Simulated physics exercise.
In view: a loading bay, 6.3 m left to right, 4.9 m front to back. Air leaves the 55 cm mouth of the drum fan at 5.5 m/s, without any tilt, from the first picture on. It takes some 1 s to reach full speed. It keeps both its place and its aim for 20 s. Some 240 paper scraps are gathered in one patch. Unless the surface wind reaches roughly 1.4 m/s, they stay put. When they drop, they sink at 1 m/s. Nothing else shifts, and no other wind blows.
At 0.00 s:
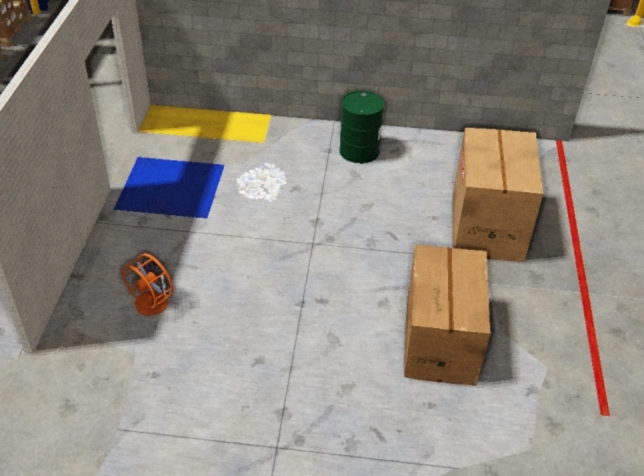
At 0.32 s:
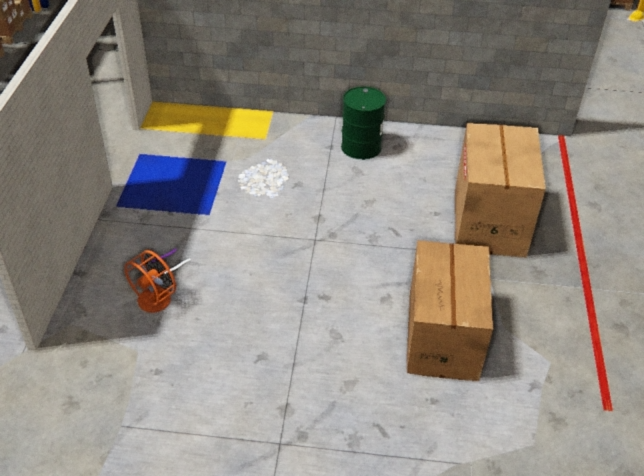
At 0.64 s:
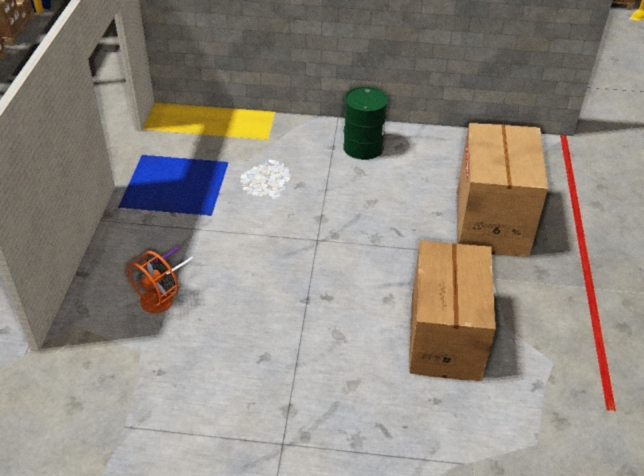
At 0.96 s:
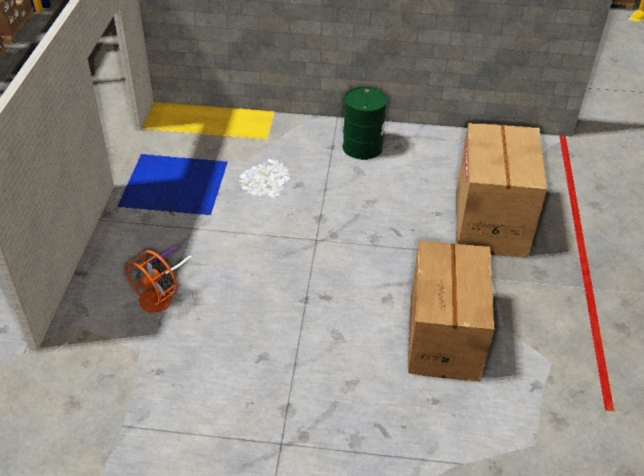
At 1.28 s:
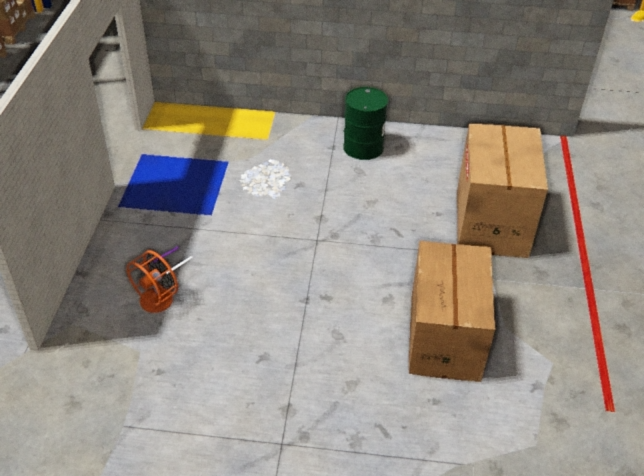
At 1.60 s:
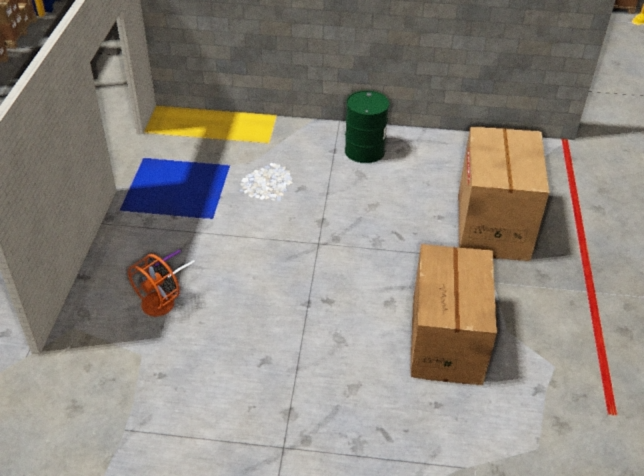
An orange drum fan sits near a patch of white scraps that barely changes.
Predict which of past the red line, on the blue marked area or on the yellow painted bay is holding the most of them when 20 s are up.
My prediction is yellow.
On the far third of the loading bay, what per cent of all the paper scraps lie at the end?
Near 100 per cent at the end.
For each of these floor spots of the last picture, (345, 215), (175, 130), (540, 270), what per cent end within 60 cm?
0 %, 50 %, 0 %.
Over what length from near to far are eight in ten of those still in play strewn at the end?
I'd put it at around 0.8 m.
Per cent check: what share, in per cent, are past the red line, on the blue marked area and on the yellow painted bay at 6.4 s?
I'd put it at roughly 0 percent on red, 0 percent on blue and 30 percent on yellow.
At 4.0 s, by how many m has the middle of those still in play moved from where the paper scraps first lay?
The middle has shifted by around 1.4 m.
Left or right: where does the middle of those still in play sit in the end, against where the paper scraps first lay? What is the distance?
Direction to the left-hand side, distance about 1.2 m.
After 4.0 s, 98 % are on the move or not yet settled, 0 % are on the blue marked area, 0 % past the red line and 9 % on the yellow painted bay; the middle of those still in play is near (290, 126).
After 6.4 s, 97 % are on the move or not yet settled, 0 % are on the blue marked area, 0 % past the red line and 28 % on the yellow painted bay; the middle of those still in play is near (282, 125).
After 11.0 s, 80 % are on the move or not yet settled, 0 % are on the blue marked area, 5 % past the red line and 54 % on the yellow painted bay; the middle of those still in play is near (259, 118).
After 20.0 s, at the end, 0 % are on the blue marked area, 5 % past the red line and 68 % on the yellow painted bay; the middle of those still in play is near (204, 114).
